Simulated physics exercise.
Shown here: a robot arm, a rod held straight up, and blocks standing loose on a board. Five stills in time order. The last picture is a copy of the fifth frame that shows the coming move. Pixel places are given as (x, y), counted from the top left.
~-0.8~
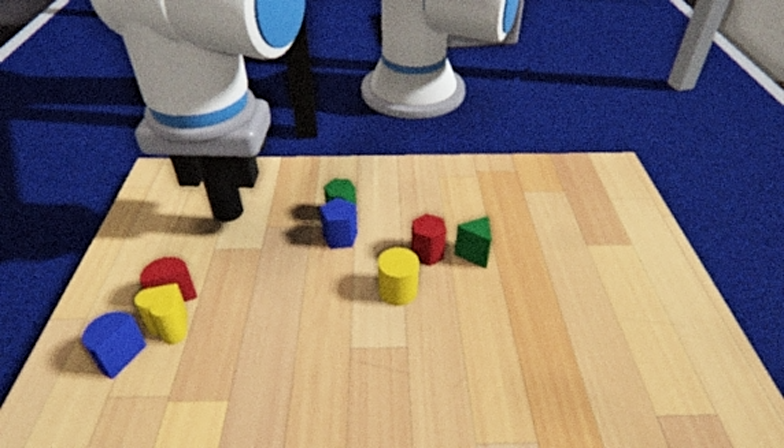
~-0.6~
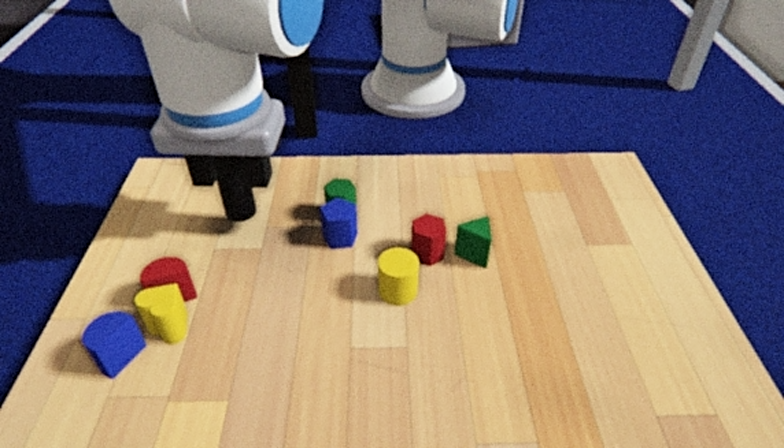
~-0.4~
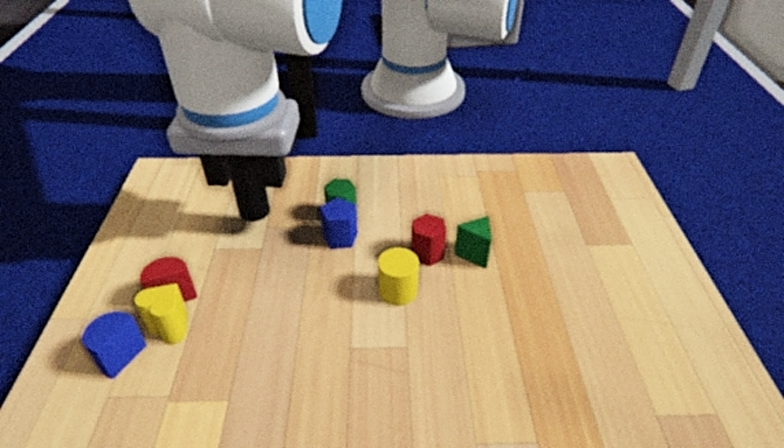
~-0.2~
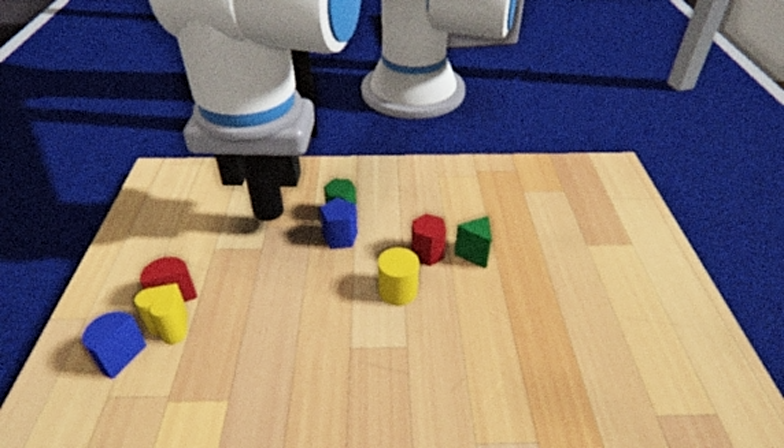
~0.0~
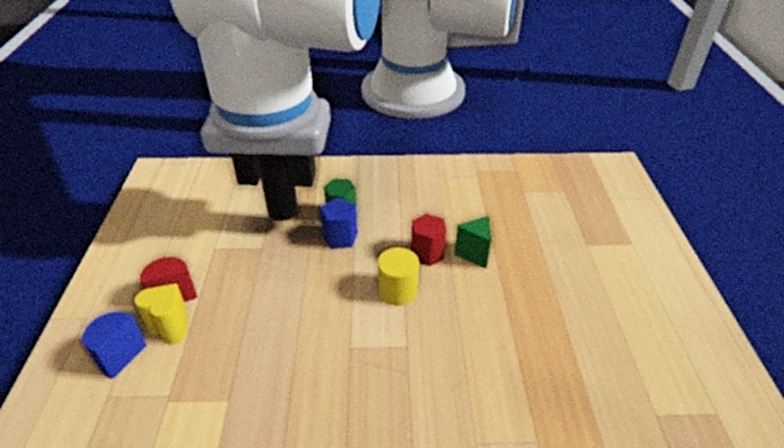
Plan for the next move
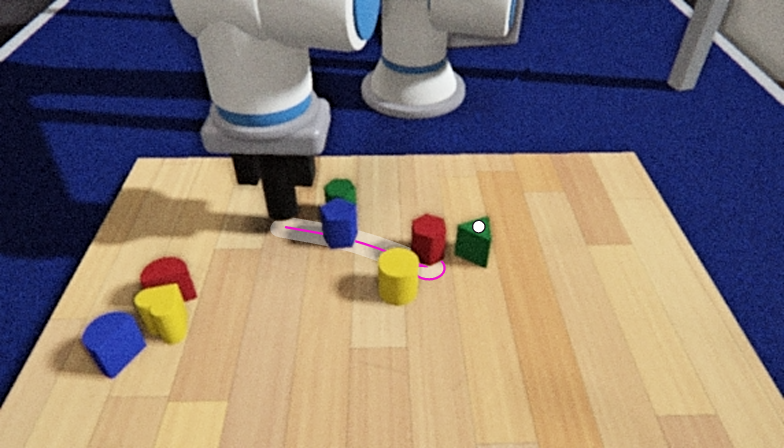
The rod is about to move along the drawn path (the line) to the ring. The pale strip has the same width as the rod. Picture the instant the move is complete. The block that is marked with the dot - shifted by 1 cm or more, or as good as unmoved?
That block slides.
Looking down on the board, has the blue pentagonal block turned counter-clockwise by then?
Yes, it checks out.
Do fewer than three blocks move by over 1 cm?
No, that is not how it ends up.
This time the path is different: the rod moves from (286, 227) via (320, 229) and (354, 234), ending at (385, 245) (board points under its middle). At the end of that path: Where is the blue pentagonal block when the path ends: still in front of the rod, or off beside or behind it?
At that point it is up front.
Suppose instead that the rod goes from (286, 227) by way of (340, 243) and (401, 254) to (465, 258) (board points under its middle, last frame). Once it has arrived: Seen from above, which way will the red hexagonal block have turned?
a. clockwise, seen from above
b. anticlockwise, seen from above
The one that fits is a, clockwise, seen from above.
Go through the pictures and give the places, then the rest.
Lower end of the rod (228, 213), tops of blocks, blue pentagonal block (338, 209), green hexagonal block (340, 187), red hexagonal block (429, 225), green triangular block (479, 227), in the first frame.
Rod (241, 212), blocks as before, in the second frame.
Rod (255, 212), blocks as before, in the third frame.
Rod (269, 212), blocks as before, in the fourth frame.
Rod (283, 211), blue pentagonal block (338, 209), green hexagonal block (340, 187), red hexagonal block (429, 225), green triangular block (479, 227), in the fifth frame.
The drawn path runs from (286, 227) by way of (357, 242) to (428, 267); the dot is on the green triangular block.
What follows on the original path. One third of the way, rod (333, 220); blue pentagonal block (365, 213).
Two thirds of the way, rod (381, 234); blue pentagonal block (413, 216), turned 60° anticlockwise; red hexagonal block (443, 225), turned 30° clockwise; green triangular block (483, 227).
At the end, rod (429, 251); blue pentagonal block (451, 221), turned 90° anticlockwise; green hexagonal block not moved; red hexagonal block (483, 220); green triangular block (513, 227), turned 55° clockwise.
